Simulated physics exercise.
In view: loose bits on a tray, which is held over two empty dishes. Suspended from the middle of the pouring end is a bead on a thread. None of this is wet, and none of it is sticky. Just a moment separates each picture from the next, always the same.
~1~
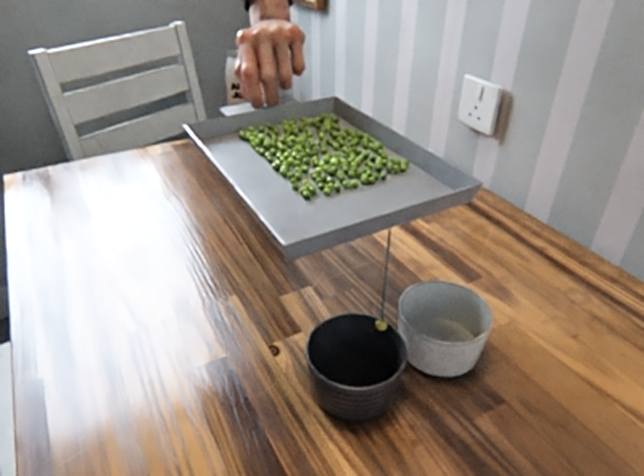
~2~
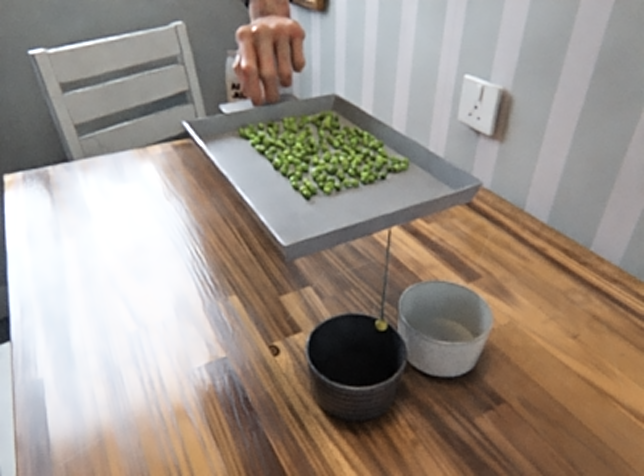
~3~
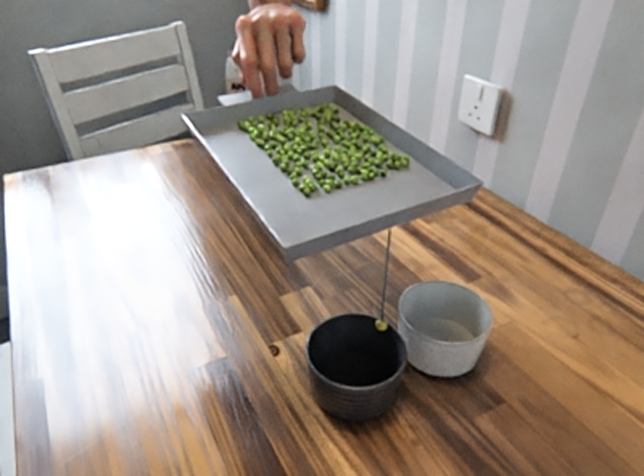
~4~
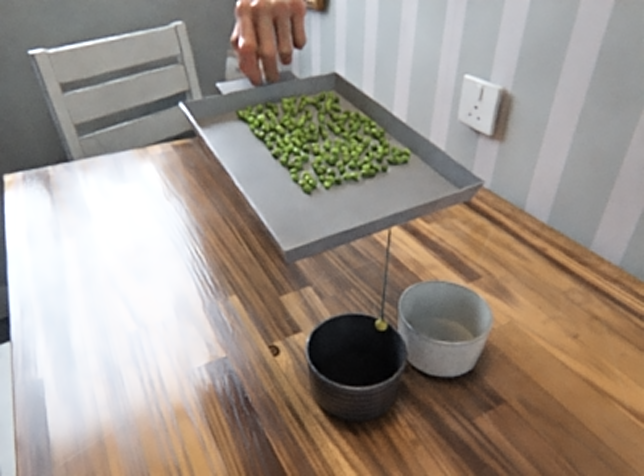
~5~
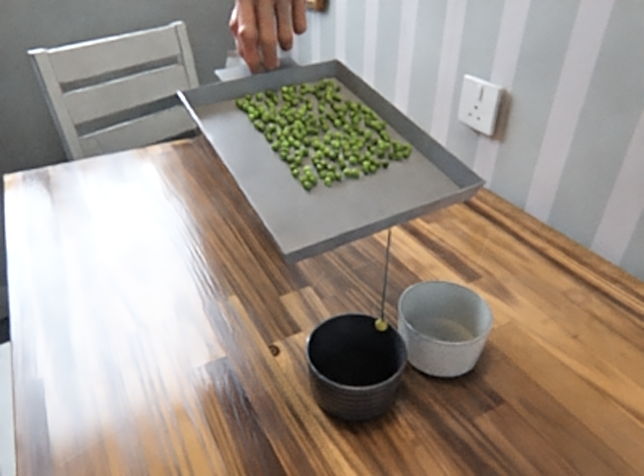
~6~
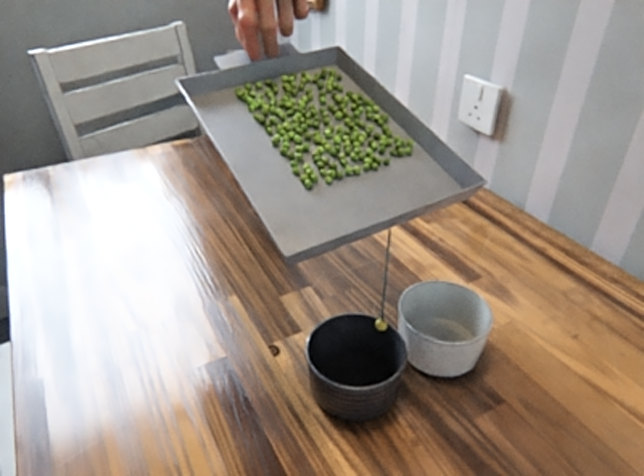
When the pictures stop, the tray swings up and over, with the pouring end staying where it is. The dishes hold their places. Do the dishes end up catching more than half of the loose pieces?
No.
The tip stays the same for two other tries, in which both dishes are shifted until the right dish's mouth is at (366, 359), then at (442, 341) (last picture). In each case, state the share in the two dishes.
About 70 per cent first, then about 80 per cent.
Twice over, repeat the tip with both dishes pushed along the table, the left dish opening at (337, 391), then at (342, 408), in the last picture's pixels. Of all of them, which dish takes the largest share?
Taking the places in turn, it's the left side and then the left side.
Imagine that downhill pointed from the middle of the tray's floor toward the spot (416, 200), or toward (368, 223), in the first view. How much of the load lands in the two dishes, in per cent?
I'd expect around 90 in a hundred first and around 10 in a hundred second.
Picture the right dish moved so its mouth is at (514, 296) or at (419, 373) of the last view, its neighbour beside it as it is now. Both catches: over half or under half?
The dishes end up with the lesser share in the first try and the greater share in the second.
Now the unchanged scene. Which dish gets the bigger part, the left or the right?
I'd say more ends in the left-side one.
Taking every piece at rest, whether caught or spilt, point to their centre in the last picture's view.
I'd say the middle ends up at about (344, 437).
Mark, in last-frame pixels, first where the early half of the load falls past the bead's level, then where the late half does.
Early-half point (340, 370); late-half point (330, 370).
Soon, tray tipped steeply; nearly all on the tray; a stray few outside both; a small part in the air.
A while on, tray tipped right over; about half on the tray; a small part in the left dish; a small part outside both; about a quarter in the air.
Towards the end, tray tipped past a quarter turn; about a quarter in the left dish; most outside both.
Finally, tray tipped past a quarter turn; about a quarter in the left dish; none in the right dish; most outside both.
